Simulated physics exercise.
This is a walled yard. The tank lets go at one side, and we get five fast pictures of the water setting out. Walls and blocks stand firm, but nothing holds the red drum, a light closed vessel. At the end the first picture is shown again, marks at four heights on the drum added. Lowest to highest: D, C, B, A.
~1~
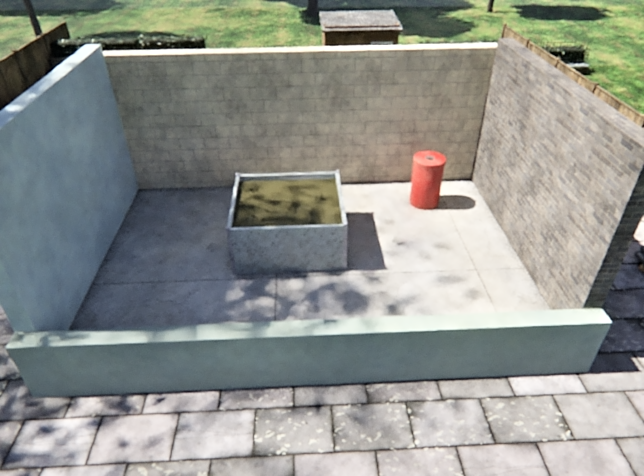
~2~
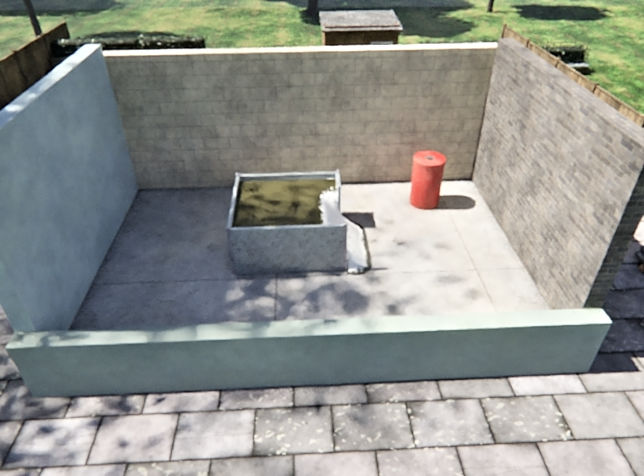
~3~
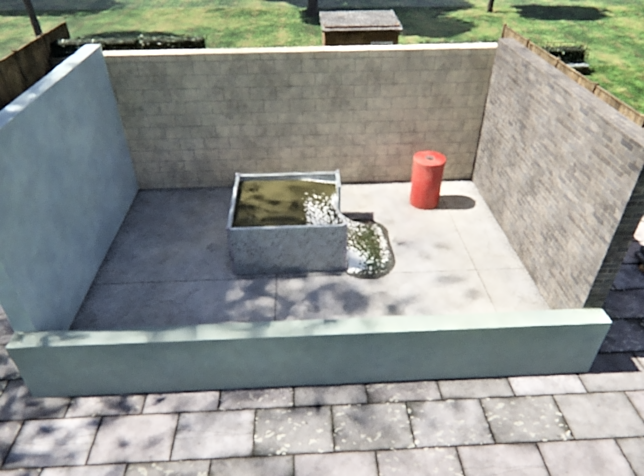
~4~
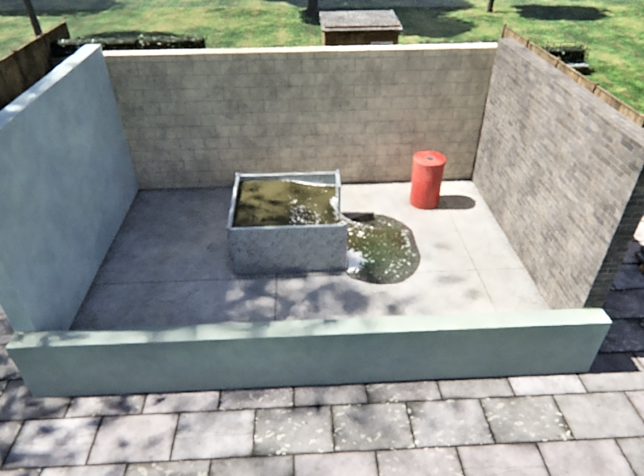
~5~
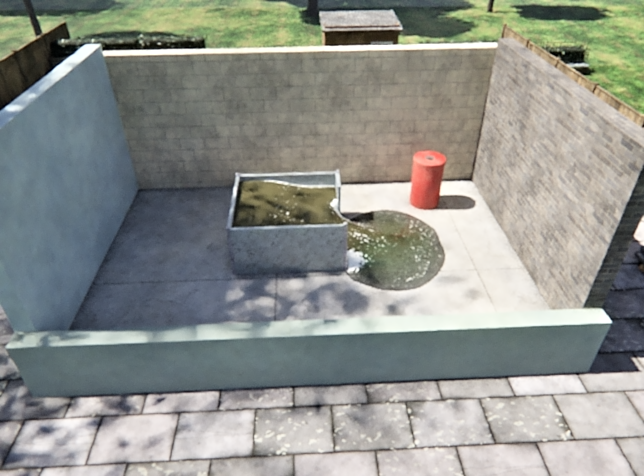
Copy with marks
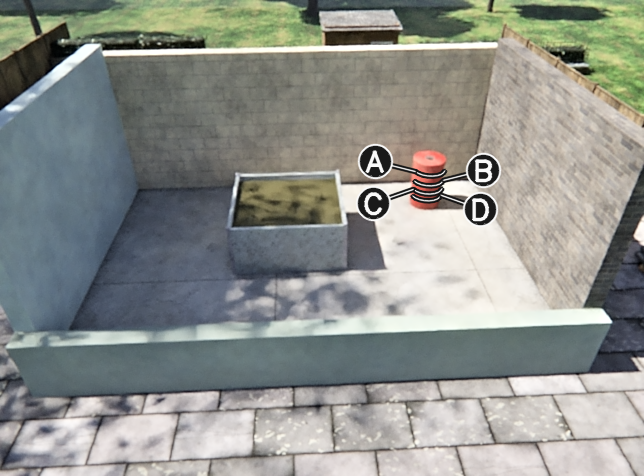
In a walled yard, murky water pours from a tank's right side and spreads rightward.
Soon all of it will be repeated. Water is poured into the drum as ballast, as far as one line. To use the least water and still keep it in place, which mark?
It is D.
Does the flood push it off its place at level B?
No, that is safe.
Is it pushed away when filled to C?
No, that is safe.
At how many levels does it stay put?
All of them.
On the marked copy, A at (432, 176); B at (431, 185); C at (430, 194); D at (429, 200); from the bottom up D, C, B, A.
With A, it does not move.
With B, it does not move.
With C, it does not move.
With D, it does not move.
